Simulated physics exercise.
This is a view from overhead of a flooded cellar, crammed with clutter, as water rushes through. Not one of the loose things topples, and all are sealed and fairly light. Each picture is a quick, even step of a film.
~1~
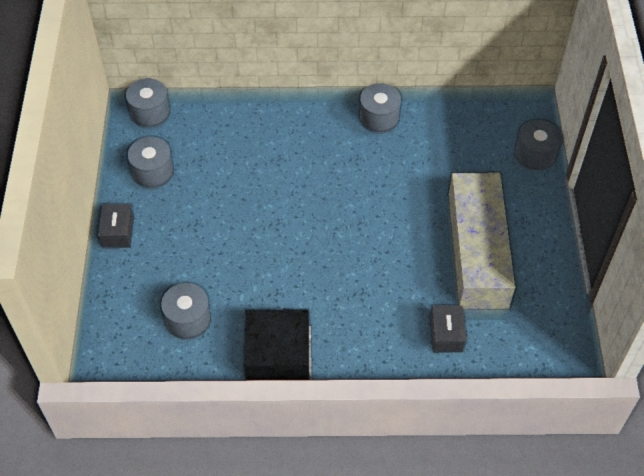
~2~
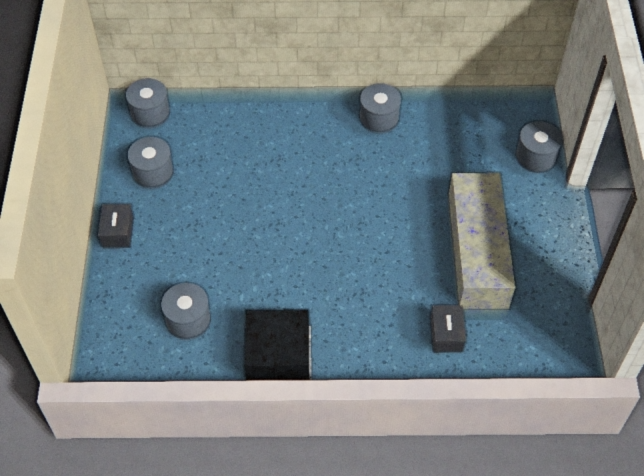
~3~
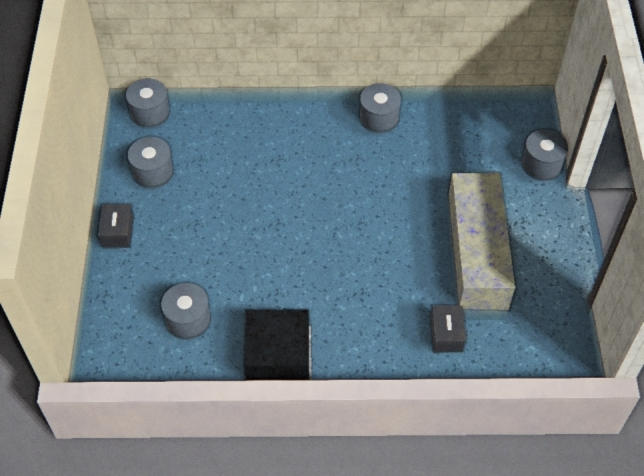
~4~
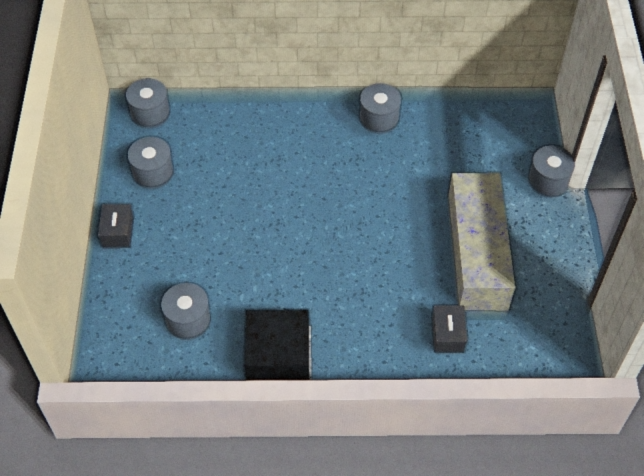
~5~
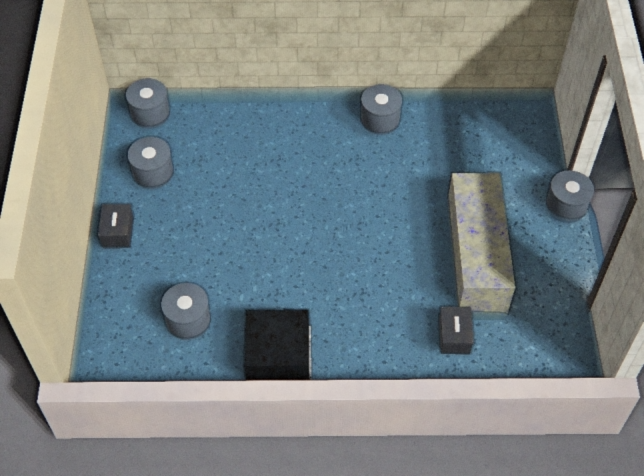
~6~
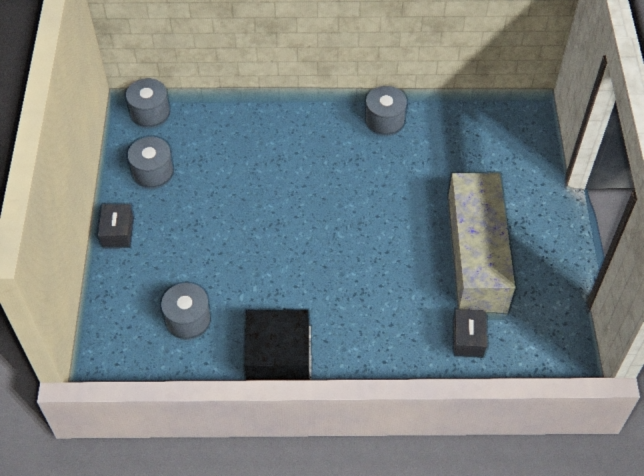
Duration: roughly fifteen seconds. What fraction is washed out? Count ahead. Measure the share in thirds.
In thirds: One to two.
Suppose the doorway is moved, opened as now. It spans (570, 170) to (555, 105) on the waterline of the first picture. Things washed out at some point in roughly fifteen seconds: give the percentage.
Roughly 40 per cent.
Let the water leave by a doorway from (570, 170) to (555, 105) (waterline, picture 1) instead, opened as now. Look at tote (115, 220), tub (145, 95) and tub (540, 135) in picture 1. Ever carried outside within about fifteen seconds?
Object by object: Never exits, never exits, drifts out.
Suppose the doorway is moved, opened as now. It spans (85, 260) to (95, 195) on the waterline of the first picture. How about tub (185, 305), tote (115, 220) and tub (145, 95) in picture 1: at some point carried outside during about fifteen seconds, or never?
One by one as named: Gets away, gets away and gets away.
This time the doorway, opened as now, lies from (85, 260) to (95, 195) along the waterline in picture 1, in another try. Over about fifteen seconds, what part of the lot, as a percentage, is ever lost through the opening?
That comes to 60 per cent of the things.
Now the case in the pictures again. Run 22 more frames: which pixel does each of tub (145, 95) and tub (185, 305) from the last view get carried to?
Estimated positions: (177, 97); (285, 280).
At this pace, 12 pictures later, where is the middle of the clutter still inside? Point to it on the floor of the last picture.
Around (250, 196).
A moment on, 1 of 7 are out; 6 afloat.
Next, 2 of 7 are out; 5 afloat.
Later, 3 of 7 are out; 4 afloat.
In the end, 3 of 7 are out; 4 afloat.
